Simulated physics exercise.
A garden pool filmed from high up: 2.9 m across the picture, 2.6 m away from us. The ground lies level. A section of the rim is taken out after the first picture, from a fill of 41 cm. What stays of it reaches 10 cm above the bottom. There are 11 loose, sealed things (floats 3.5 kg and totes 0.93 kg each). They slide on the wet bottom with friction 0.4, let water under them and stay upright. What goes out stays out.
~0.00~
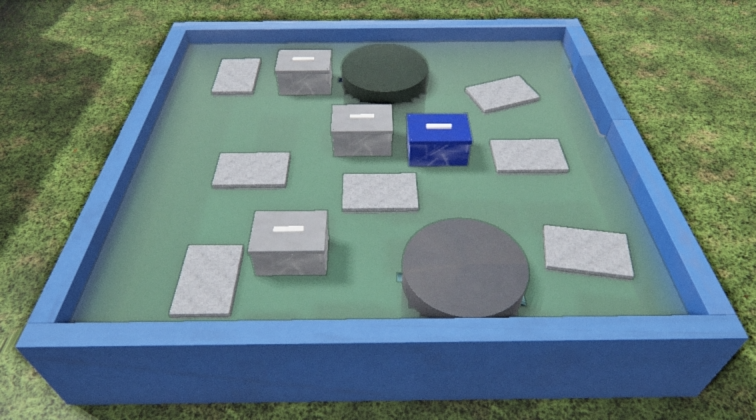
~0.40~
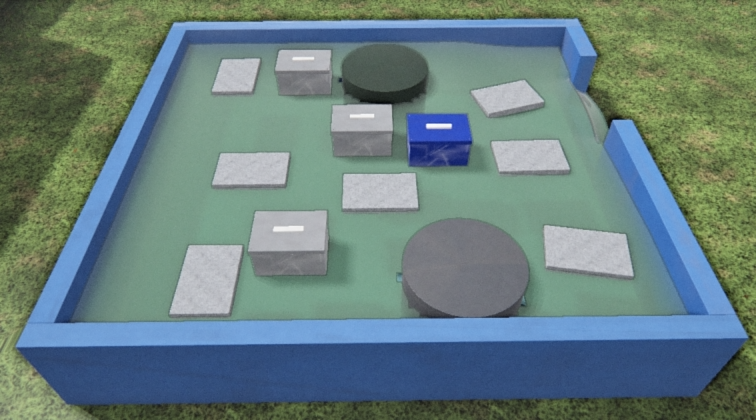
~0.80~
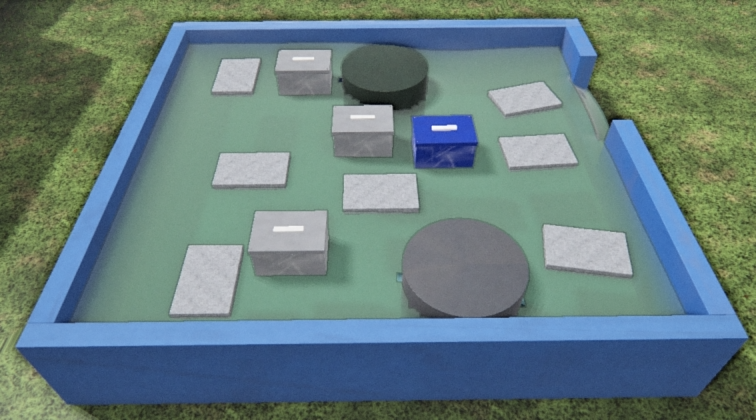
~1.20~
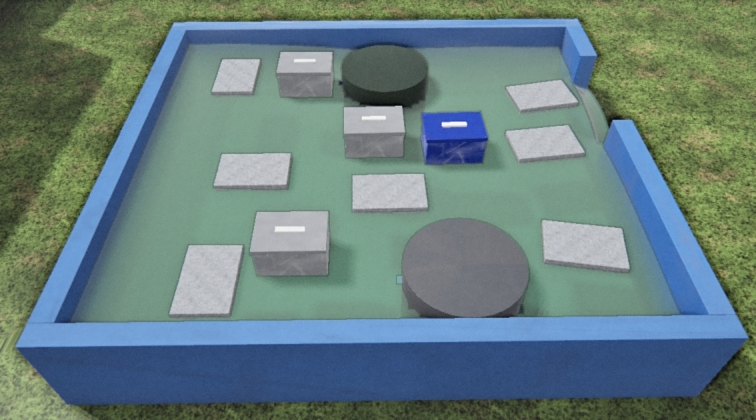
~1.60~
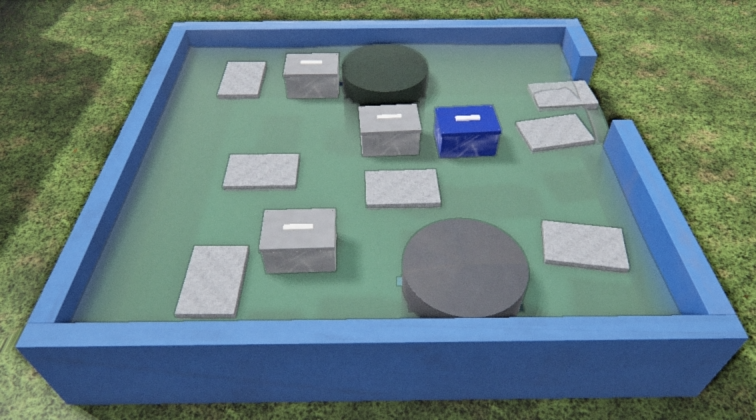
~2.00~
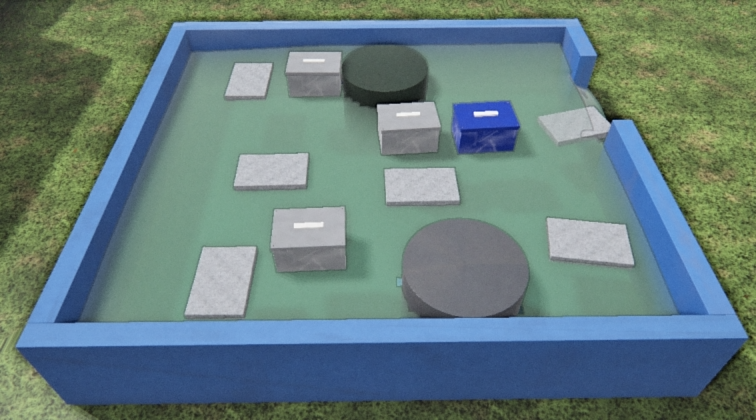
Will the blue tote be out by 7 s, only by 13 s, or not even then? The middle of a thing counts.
Expect it before the first time.
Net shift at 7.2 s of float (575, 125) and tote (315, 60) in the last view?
In that order: Gone out, 10 cm.
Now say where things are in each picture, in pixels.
The first frame shows the blue tote at (439, 127), afloat; about 2840 L in view; 0 of 11 have shifted.
The second frame shows the blue tote at (439, 127), afloat; 41 cm deep round most things; 0 of 11 have shifted.
The third frame shows the blue tote at (444, 129) floats, 4 cm from its start; 40 cm deep round most things; 2 of 11 have shifted.
The fourth frame shows the blue tote at (454, 126), afloat, 12 cm from its start; 38 cm deep round most things; 6 of 11 have shifted.
The fifth frame shows the blue tote at (468, 119) floats, 23 cm from its start; about 2610 L in view; 9 of 11 have shifted.
The sixth frame shows the blue tote at (486, 115) floats, 36 cm from its start; about 2560 L in view; 11 of 11 have shifted.
After 3.2 s the blue tote is near (530, 105), 0.7 m from its start, afloat; 2 of 11 are out; 9 afloat.
After 7.2 s the blue tote has gone out (at 4.8 s); 4 of 11 are out; 7 afloat.
After 12.0 s the blue tote has gone out (at 4.8 s); 5 of 11 are out; 6 afloat.
After 16.0 s the blue tote has gone out (at 4.8 s); 5 of 11 are out; 6 afloat.
